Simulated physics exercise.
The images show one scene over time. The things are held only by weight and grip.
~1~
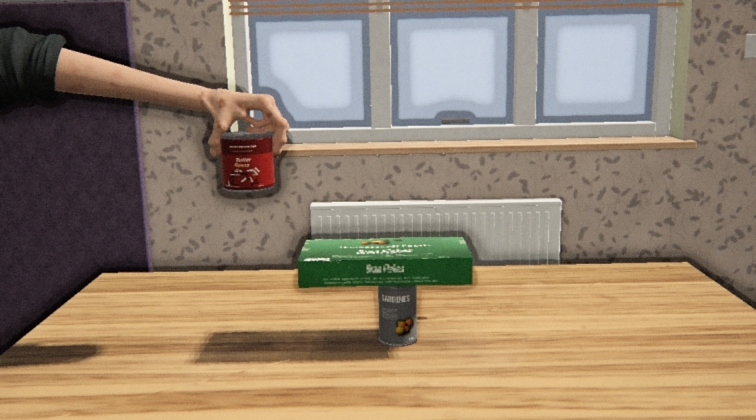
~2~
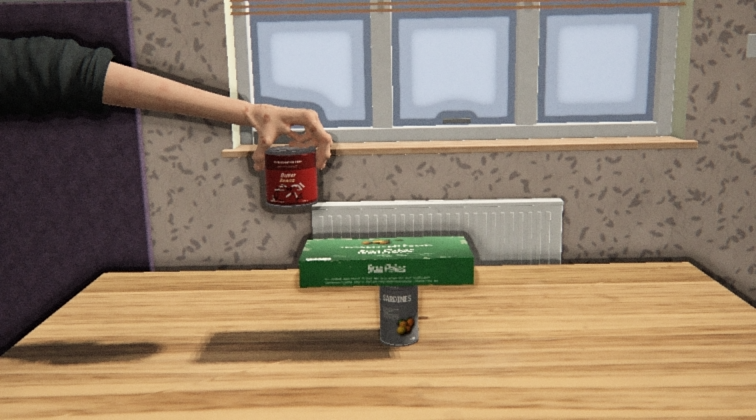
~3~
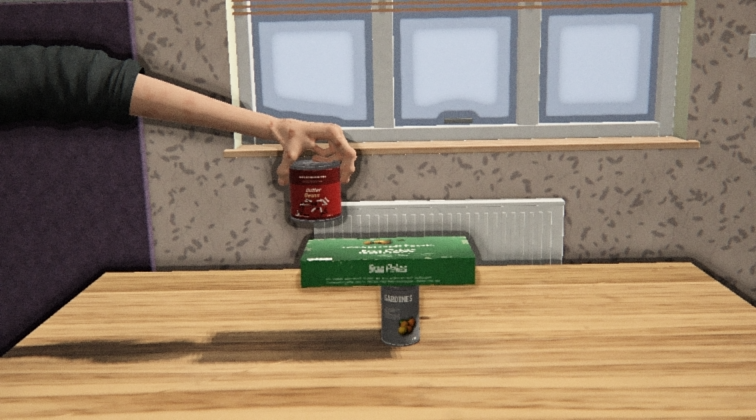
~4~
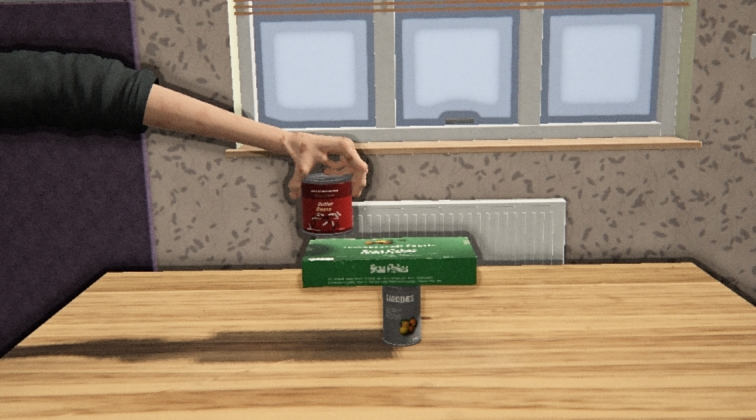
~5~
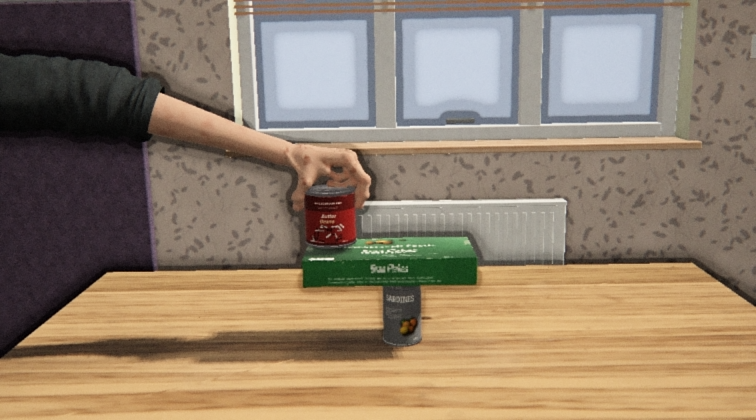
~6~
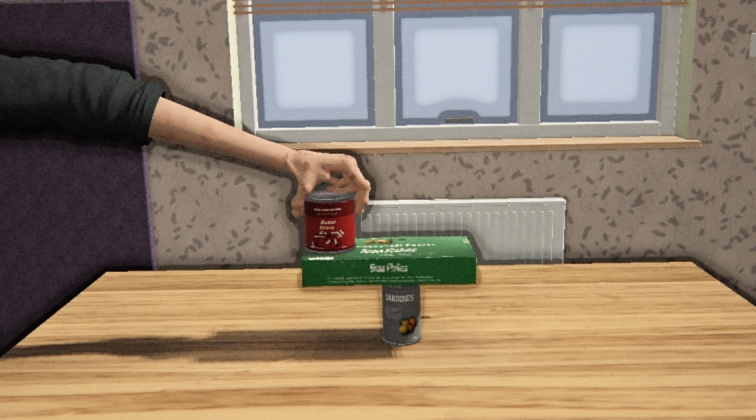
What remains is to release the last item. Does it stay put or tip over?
Most likely something will tip or drop.
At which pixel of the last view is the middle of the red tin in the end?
The object finishes somewhere near (207, 318).
Then, 0.40 s after the last picture, red tin now fallen; green packet tipped 66° from how it was.
Then, 0.80 s after the last picture, green packet on its side.
At rest, fallen, red tin and green packet; grey tin in place. Seen from the same camera at the end, red tin near (207, 318). The stack loses its balance.
